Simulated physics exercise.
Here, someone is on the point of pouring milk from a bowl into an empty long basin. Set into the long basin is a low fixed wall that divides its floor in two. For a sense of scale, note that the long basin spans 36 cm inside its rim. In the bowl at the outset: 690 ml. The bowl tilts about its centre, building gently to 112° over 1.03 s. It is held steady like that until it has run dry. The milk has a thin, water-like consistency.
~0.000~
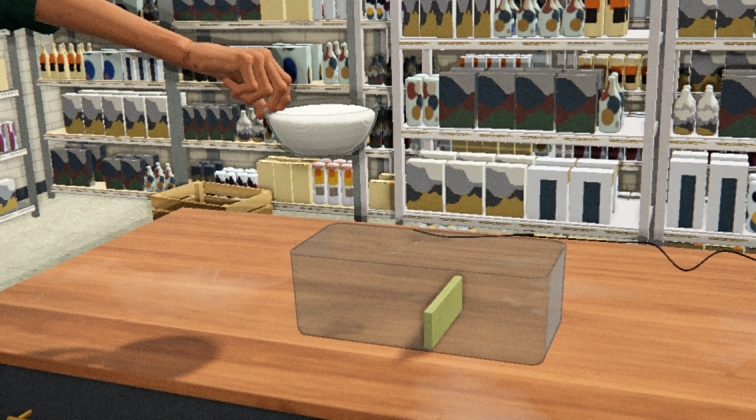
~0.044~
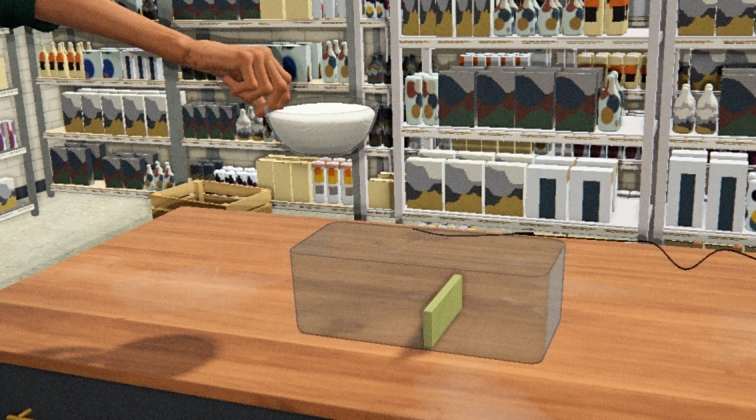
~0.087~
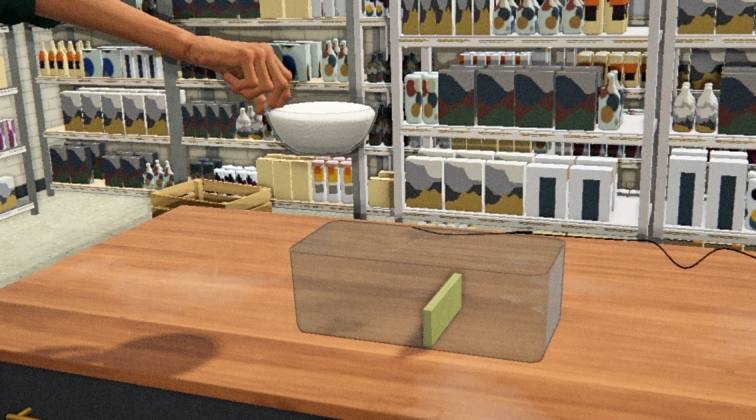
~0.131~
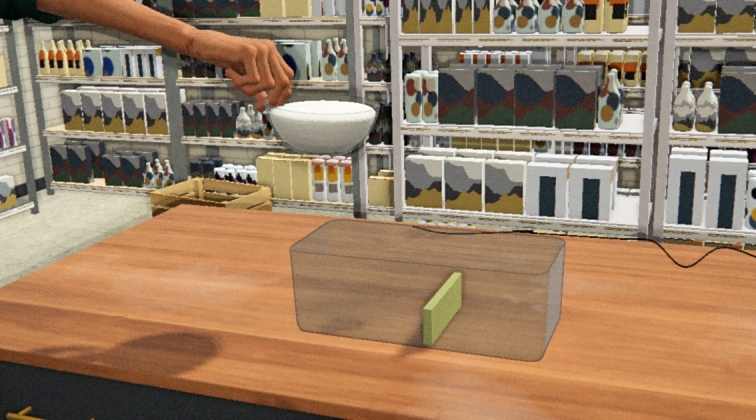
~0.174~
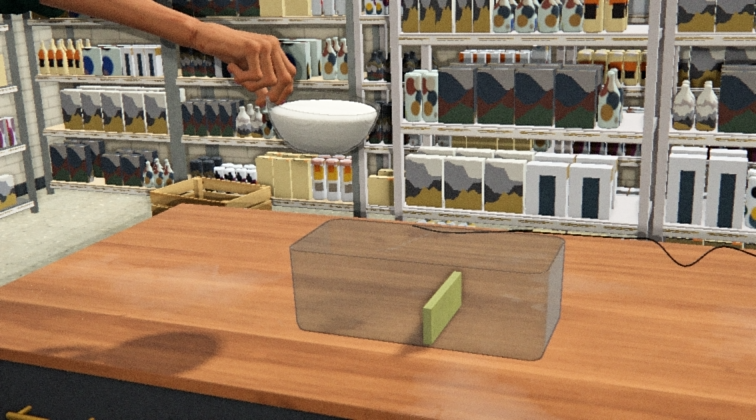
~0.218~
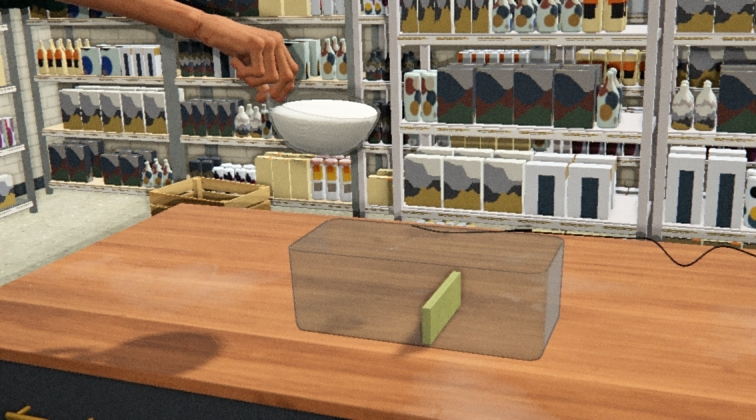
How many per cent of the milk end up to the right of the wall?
About 11 per cent.
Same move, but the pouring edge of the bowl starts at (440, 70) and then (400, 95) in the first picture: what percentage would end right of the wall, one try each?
90 per cent first, 65 per cent second.
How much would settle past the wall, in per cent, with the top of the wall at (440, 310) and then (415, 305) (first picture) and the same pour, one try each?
Try 1: 30 %; try 2: 65 %.
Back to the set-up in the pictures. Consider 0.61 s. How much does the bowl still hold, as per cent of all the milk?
Roughly 28 %.
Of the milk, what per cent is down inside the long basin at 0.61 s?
Estimate - around 26 in a hundred parts.
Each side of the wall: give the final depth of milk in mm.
Left roughly 20 mm; right roughly 4 mm.
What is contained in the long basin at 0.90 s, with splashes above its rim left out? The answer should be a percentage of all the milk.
Value: Approx. 96 %.
Then, 0.61 s in, the tilt is 72° and 29 per cent is still to pour, 23 is left of the wall and 3 right of it.
Then, 0.90 s in, the tilt is 108° and 0 per cent is still to pour, 86 is left of the wall and 10 right of it.
Then, 1.20 s in, the tilt is 112° and 0 per cent is still to pour, 87 is left of the wall and 11 right of it.
Then, 1.53 s in, the tilt is 112° and 0 per cent is still to pour, 87 is left of the wall and 11 right of it.
Finally, 87 per cent lies left of the wall, 11 right of it and 1 outside.
